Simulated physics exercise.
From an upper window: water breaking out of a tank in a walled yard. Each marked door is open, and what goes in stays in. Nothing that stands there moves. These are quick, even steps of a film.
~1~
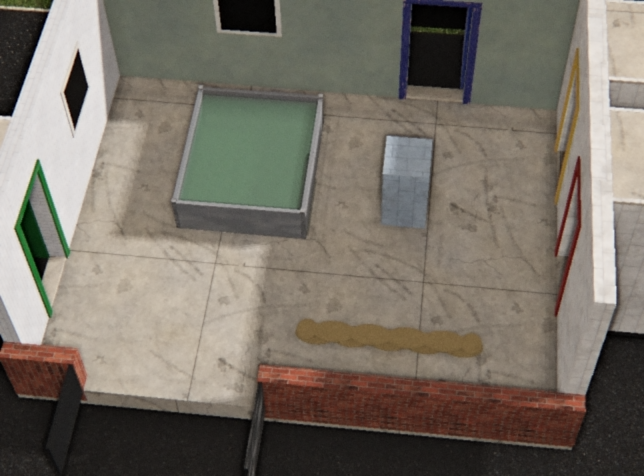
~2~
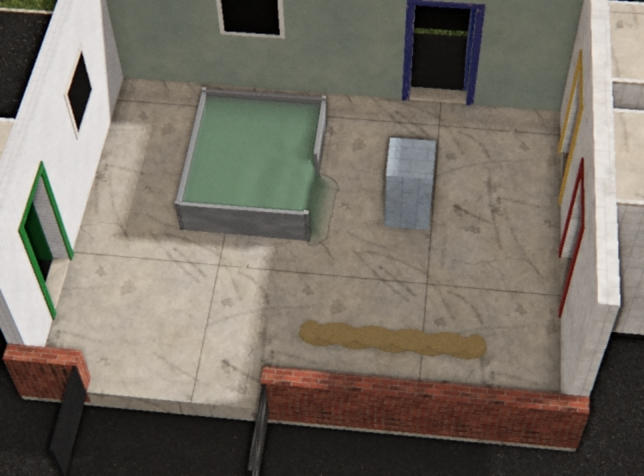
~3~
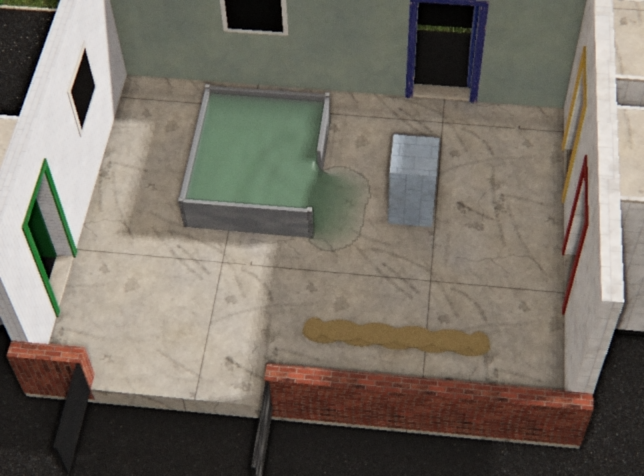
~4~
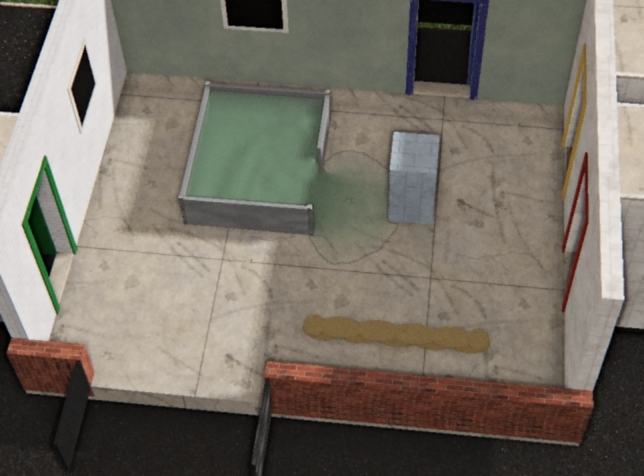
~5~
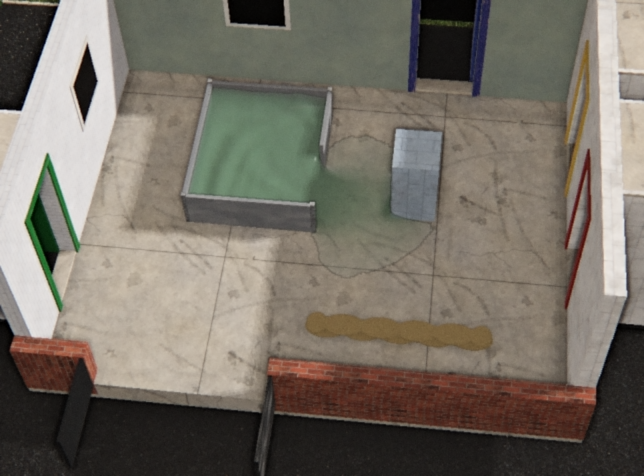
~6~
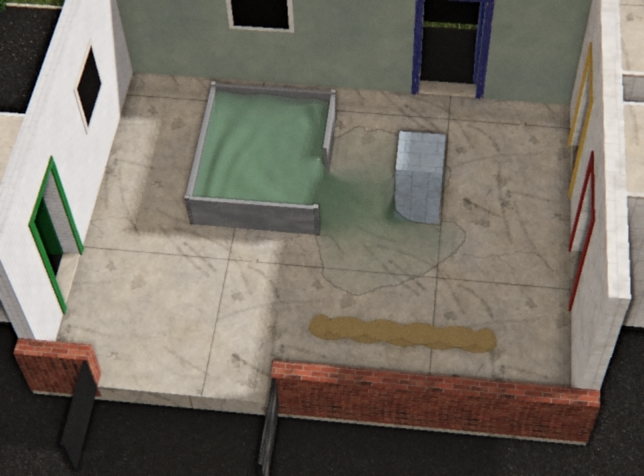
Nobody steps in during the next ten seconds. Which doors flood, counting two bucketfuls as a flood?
The yellow door takes more than that; the red door takes more than that; the blue door takes more than that; the green door stays under that.
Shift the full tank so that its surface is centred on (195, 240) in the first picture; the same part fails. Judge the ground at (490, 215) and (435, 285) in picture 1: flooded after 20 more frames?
In that order: Flooded, wet.
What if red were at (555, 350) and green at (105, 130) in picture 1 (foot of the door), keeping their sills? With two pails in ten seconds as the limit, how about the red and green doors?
One by one: Red door passes that mark, green door is under.
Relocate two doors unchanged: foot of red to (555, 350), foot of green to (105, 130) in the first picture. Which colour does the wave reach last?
That is the green door.
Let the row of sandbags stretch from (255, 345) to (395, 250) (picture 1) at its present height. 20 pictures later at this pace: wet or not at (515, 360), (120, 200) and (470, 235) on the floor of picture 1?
In turn: Covered, clear, awash.
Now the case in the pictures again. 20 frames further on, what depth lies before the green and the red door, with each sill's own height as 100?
In turn 0 and 360 per cent.
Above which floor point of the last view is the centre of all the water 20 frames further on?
Around (367, 207).
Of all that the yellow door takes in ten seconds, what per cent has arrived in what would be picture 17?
I make it 0 per cent.
A moment on, water covers 20 % of the floor; the yellow door not reached, the red door not reached, the blue door not reached, the green door not reached.
Next, water covers 35 % of the floor; the yellow door wet at the sill, nothing in, the red door under two buckets in, the blue door under two buckets in, the green door not reached.
Then, water covers 45 % of the floor; the yellow door wet at the sill, nothing in, the red door over two buckets in, the blue door over two buckets in, the green door not reached.
Later, water covers 70 % of the floor; the yellow door under two buckets in, the red door far over two buckets in, the blue door far over two buckets in, the green door not reached.
In the end, water covers 95 % of the floor; the yellow door over two buckets in, the red door far over two buckets in, the blue door far over two buckets in, the green door wet at the sill, nothing in.
